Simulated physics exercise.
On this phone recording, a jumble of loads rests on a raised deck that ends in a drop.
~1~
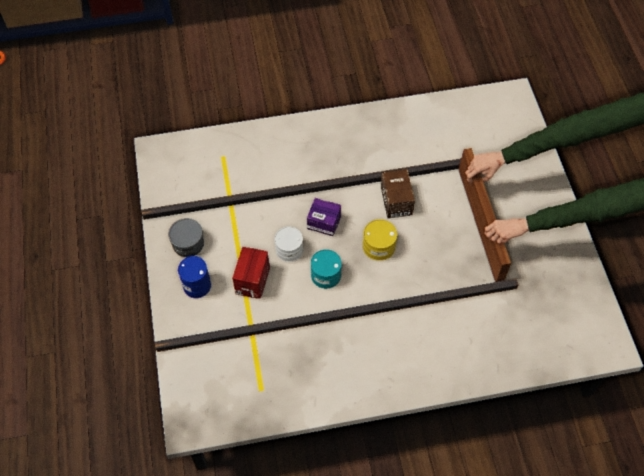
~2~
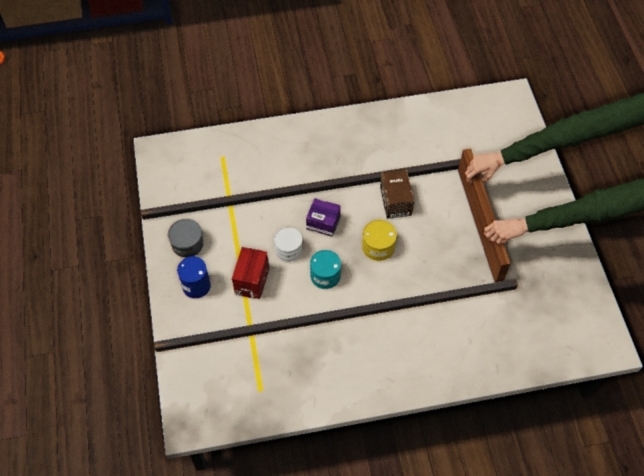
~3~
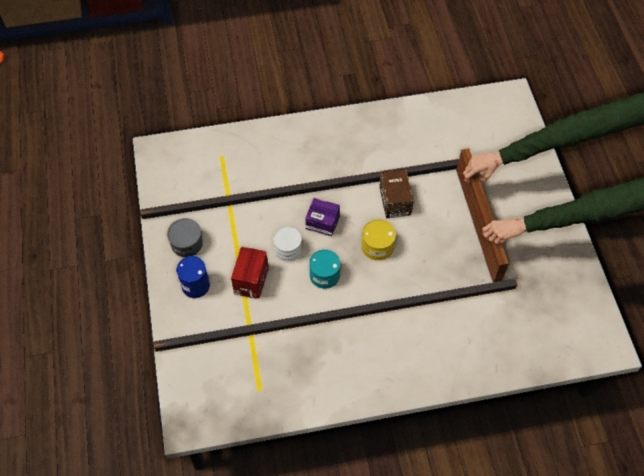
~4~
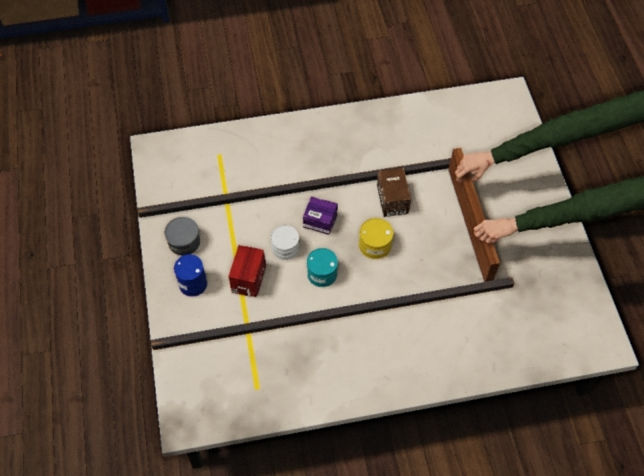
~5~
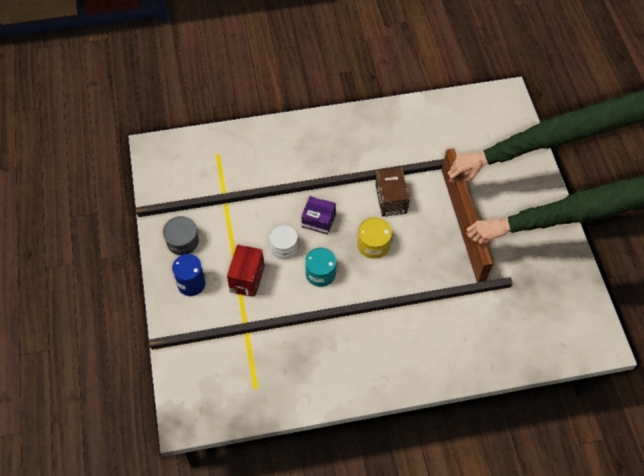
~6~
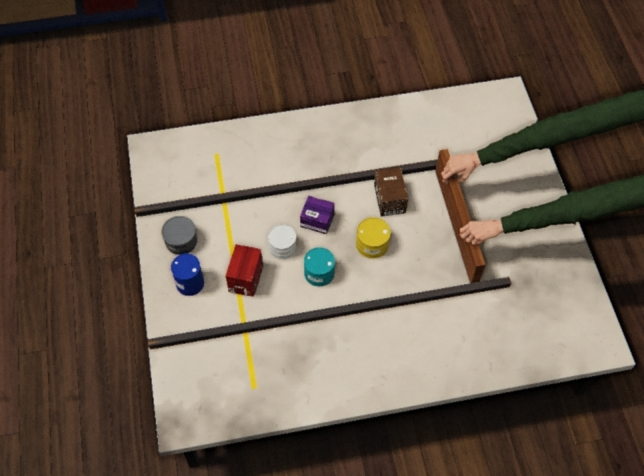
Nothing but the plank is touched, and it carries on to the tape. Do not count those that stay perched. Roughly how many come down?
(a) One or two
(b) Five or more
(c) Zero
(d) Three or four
(c) Zero.
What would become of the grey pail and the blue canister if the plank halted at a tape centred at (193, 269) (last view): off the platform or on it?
Lab note: Grey pail ends up below; blue canister ends up below.
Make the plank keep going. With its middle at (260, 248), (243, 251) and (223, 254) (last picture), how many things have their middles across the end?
In order: 0, 0, 0.
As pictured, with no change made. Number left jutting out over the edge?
That'd be 0.
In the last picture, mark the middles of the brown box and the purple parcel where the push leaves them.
Taking them in turn, first comes (214, 220), then (186, 223).
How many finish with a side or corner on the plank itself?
The count in contact is 3.
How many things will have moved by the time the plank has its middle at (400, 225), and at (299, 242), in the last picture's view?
First 1, then 5.
Soon after, none off yet; grey pail at rest near (180, 236); blue canister at rest near (188, 275); red parcel at rest near (245, 271).
In the end, the number that fall off is zero.
